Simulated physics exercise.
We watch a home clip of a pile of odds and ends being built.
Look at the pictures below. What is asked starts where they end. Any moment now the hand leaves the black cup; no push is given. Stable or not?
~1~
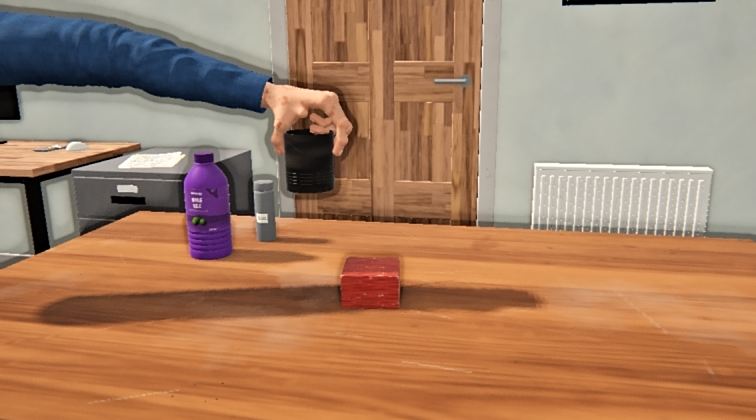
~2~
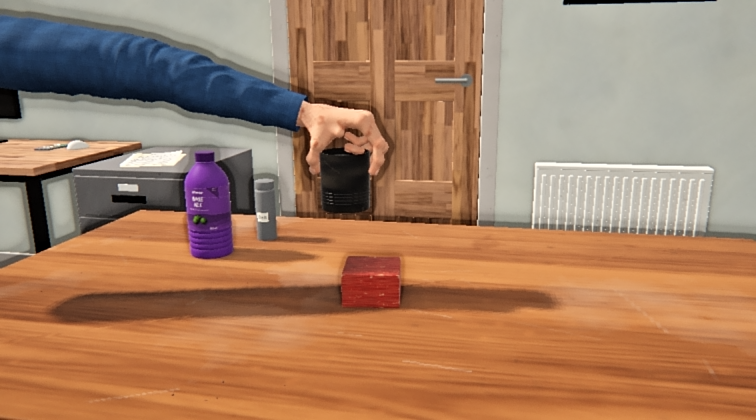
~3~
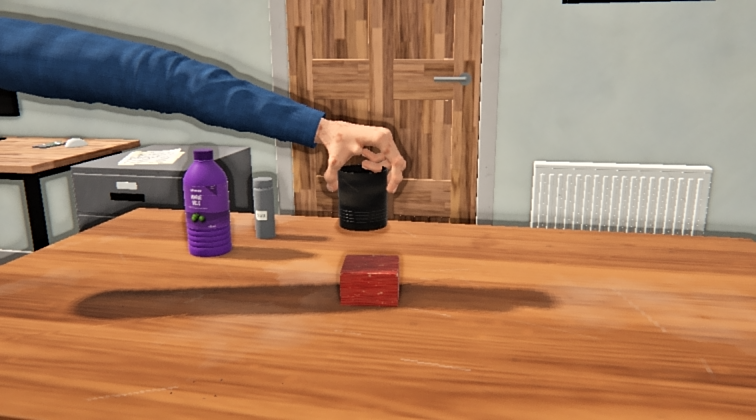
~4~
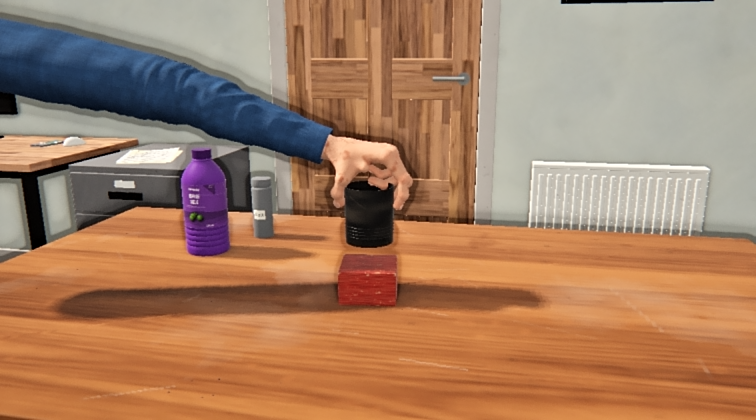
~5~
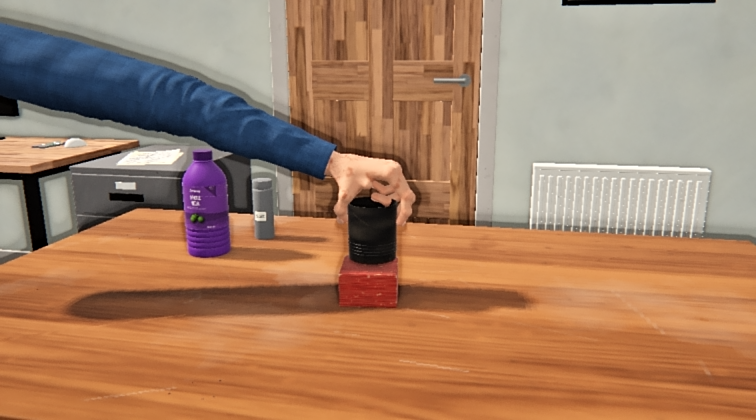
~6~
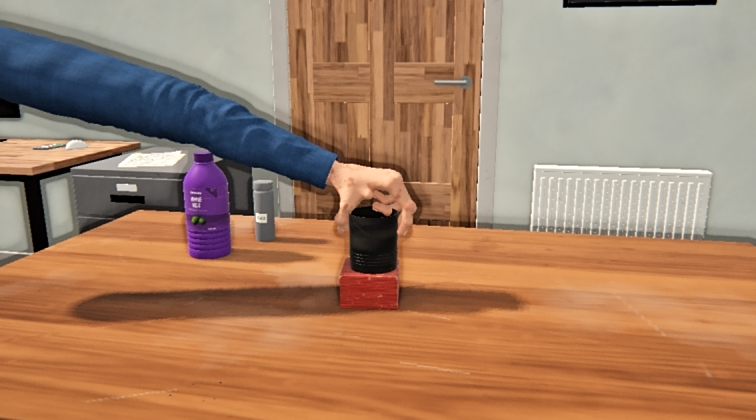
The tower stays put.
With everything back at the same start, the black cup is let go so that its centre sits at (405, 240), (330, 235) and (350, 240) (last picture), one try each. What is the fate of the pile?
Lab note - case 1: Collapse; case 2: Collapse; case 3: No collapse.
Then, 0.20 s past the last view, nothing moves.
Then, 0.50 s past the last view, black cup resting near (373, 240).
Finally, all 4 still in place. Final places as the last picture's camera would see them, black cup near (373, 240). The pile keeps its balance.
